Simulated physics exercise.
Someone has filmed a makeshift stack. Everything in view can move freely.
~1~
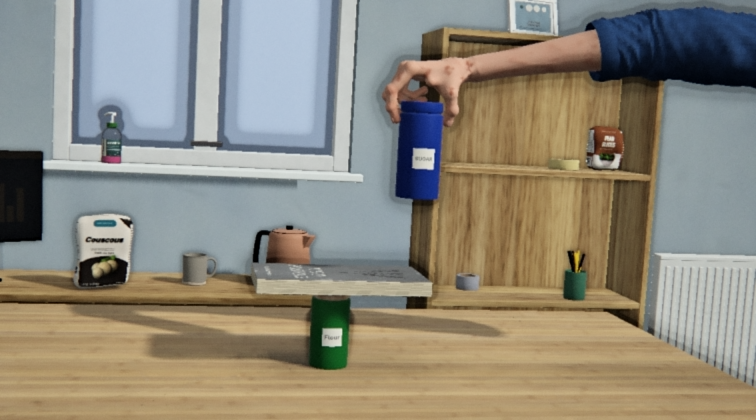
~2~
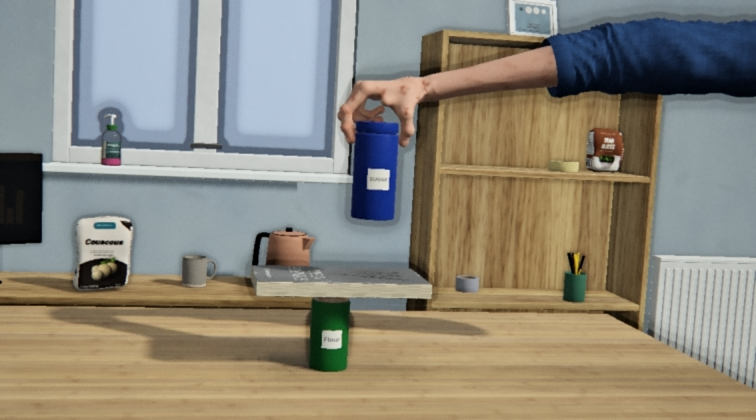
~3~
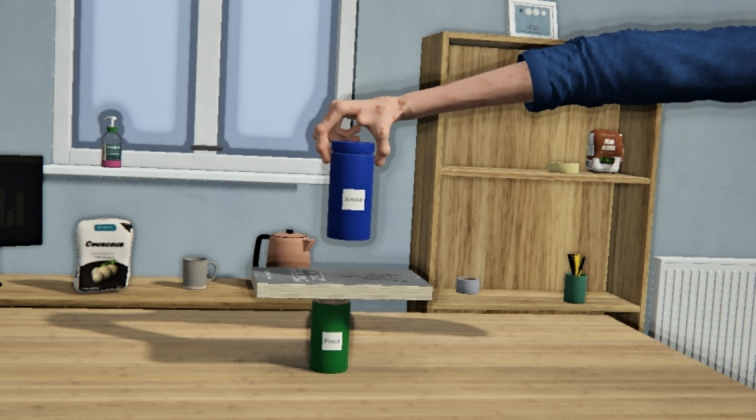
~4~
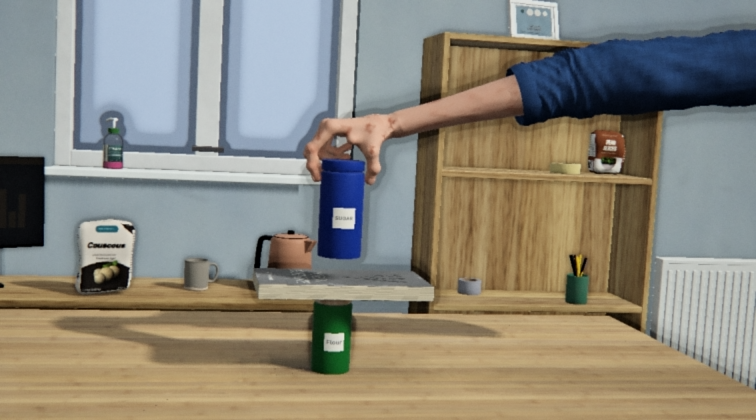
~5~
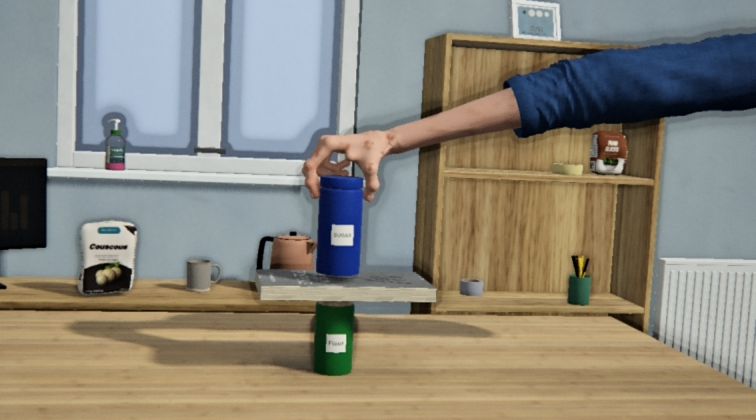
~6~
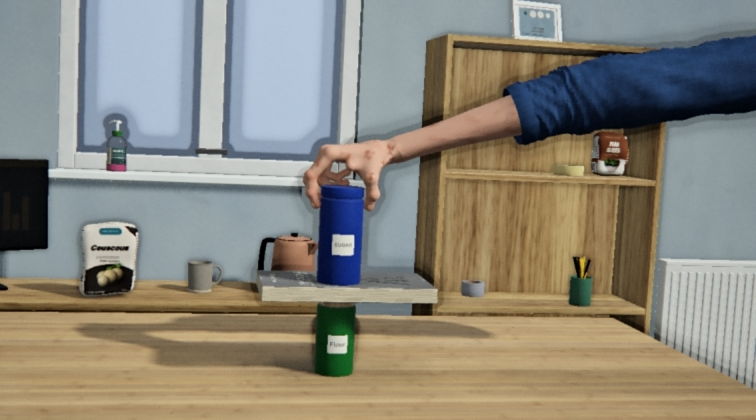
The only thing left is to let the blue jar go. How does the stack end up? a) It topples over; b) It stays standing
Option b: It stays standing.
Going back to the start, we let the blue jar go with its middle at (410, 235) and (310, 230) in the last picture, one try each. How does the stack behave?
On the first try it falls down; on the second try it stays put.
Then, 0.20 s after the last picture, nothing has stirred.
Then, 0.70 s after the last picture, blue jar resting near (341, 235).
At rest, all 3 in place. Seen from the same camera at the end, blue jar near (341, 235). The stack keeps its balance.
